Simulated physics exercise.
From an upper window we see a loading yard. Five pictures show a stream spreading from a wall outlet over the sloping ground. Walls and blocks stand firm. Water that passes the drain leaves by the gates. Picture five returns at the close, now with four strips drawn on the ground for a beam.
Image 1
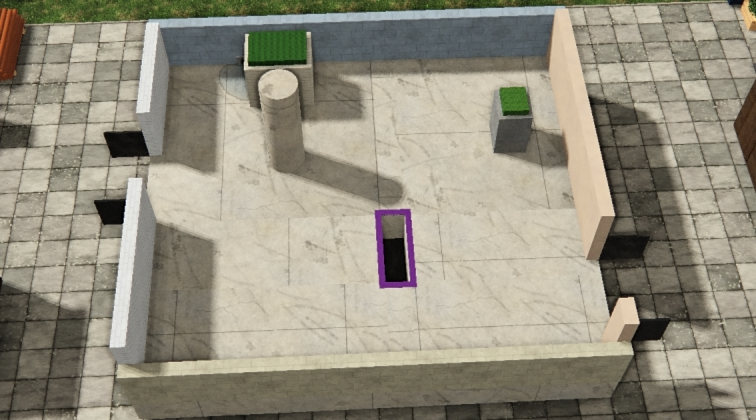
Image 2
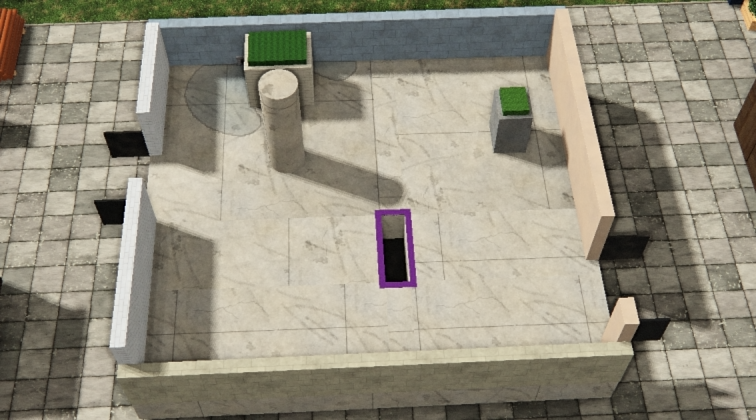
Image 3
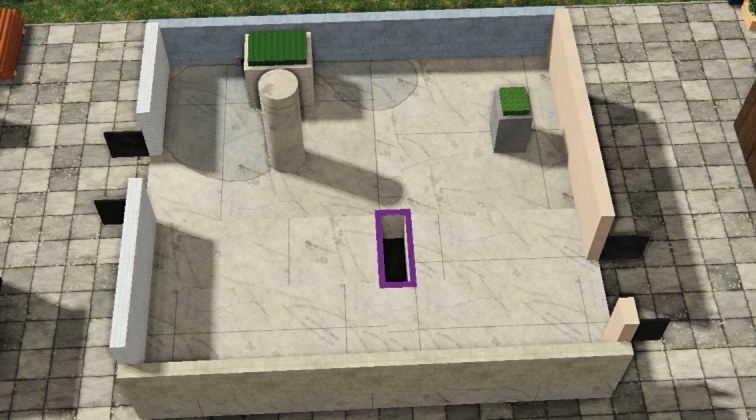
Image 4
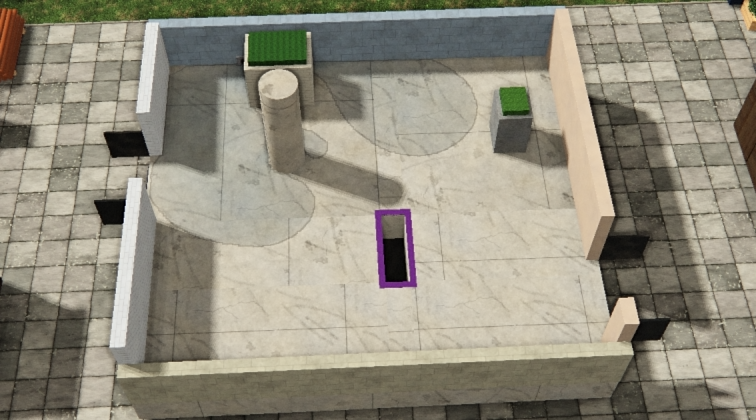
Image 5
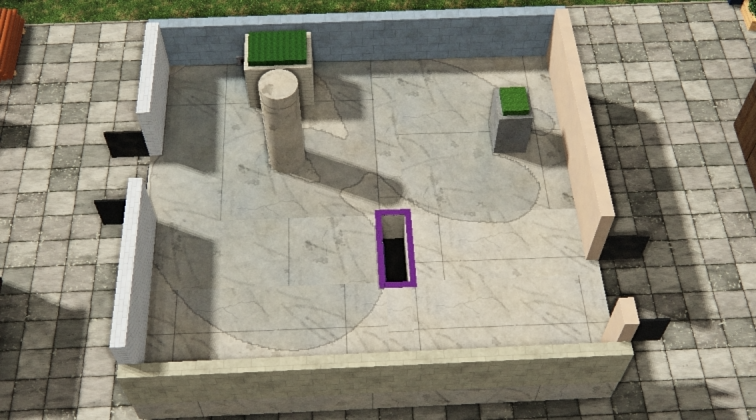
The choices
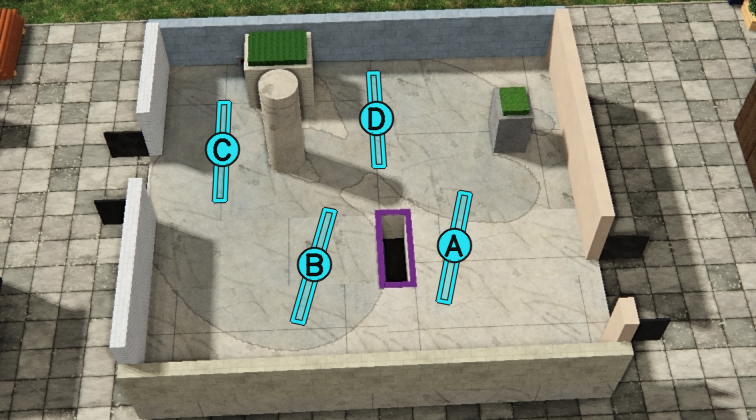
Water spreading across the pale paved floor of a walled yard, widening around a round pillar while a purple-rimmed drain stays dry.
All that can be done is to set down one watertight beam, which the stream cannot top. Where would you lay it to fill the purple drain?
Spot D does it best.
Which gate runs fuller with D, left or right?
The right one.
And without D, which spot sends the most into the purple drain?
A.
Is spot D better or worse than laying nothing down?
It is better.
On the marked copy, A from (443, 301) to (465, 193); B from (298, 321) to (329, 210); C from (219, 200) to (224, 102); D from (379, 166) to (373, 73).
With A, about 13 % of the stream runs into the purple drain, about 86 % out by the gates.
With B, about 7 % of the stream runs into the purple drain, about 91 % out by the gates.
With C, about 7 % of the stream runs into the purple drain, about 92 % out by the gates.
With D, about 25 % of the stream runs into the purple drain, about 75 % out by the gates.
